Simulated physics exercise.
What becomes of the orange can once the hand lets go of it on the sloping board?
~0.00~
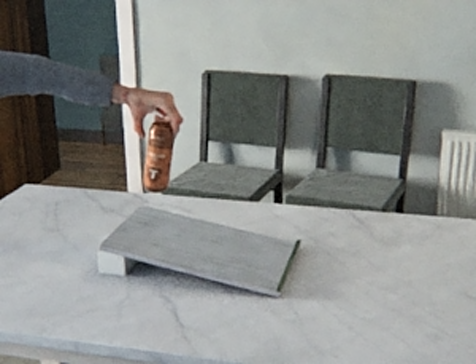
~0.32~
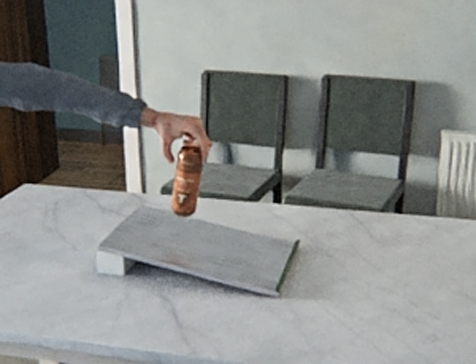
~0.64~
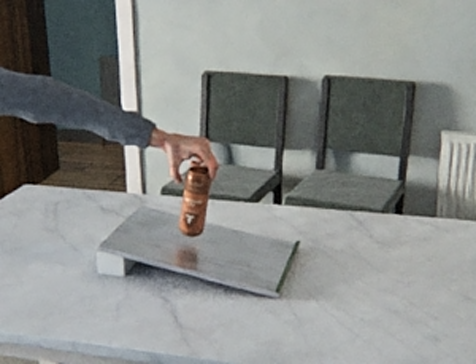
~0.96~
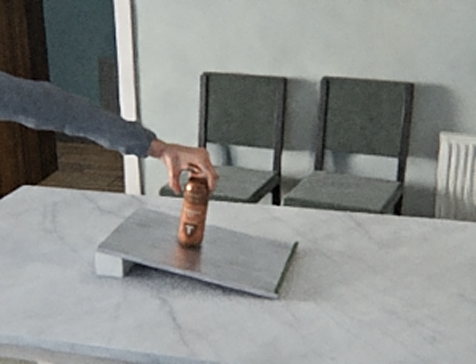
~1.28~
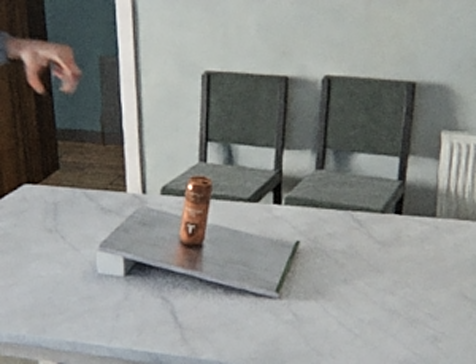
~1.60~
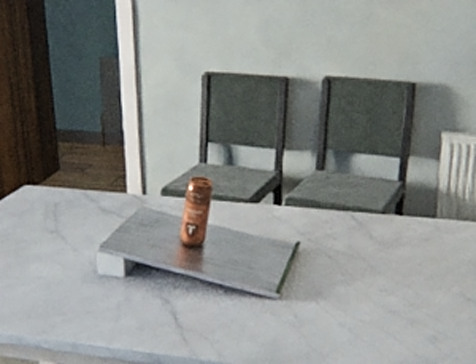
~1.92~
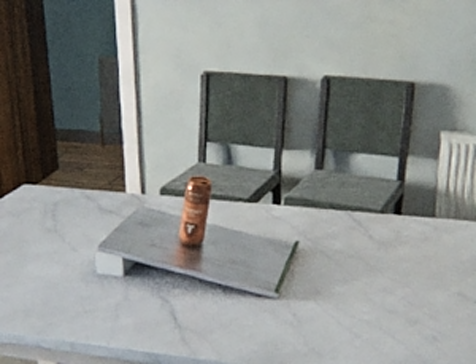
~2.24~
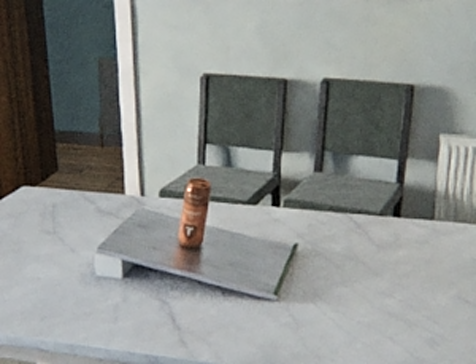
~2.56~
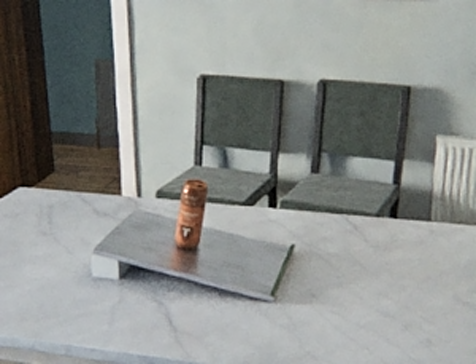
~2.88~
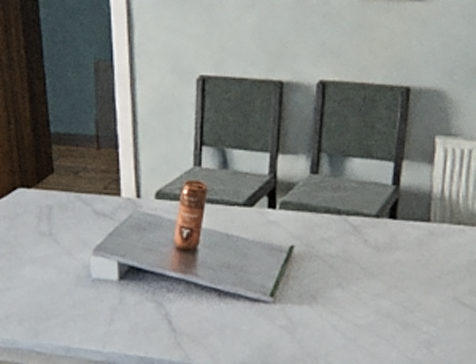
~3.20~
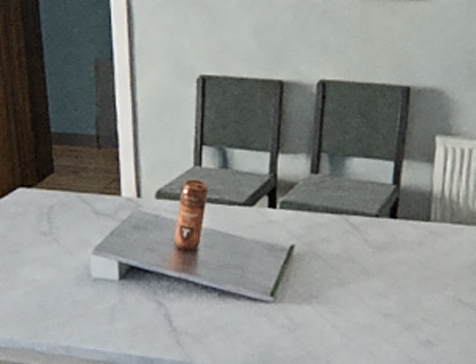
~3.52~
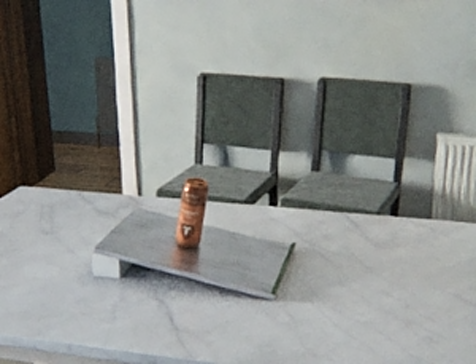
The orange can stays where it is put, standing at a slight lean on the sloping board.
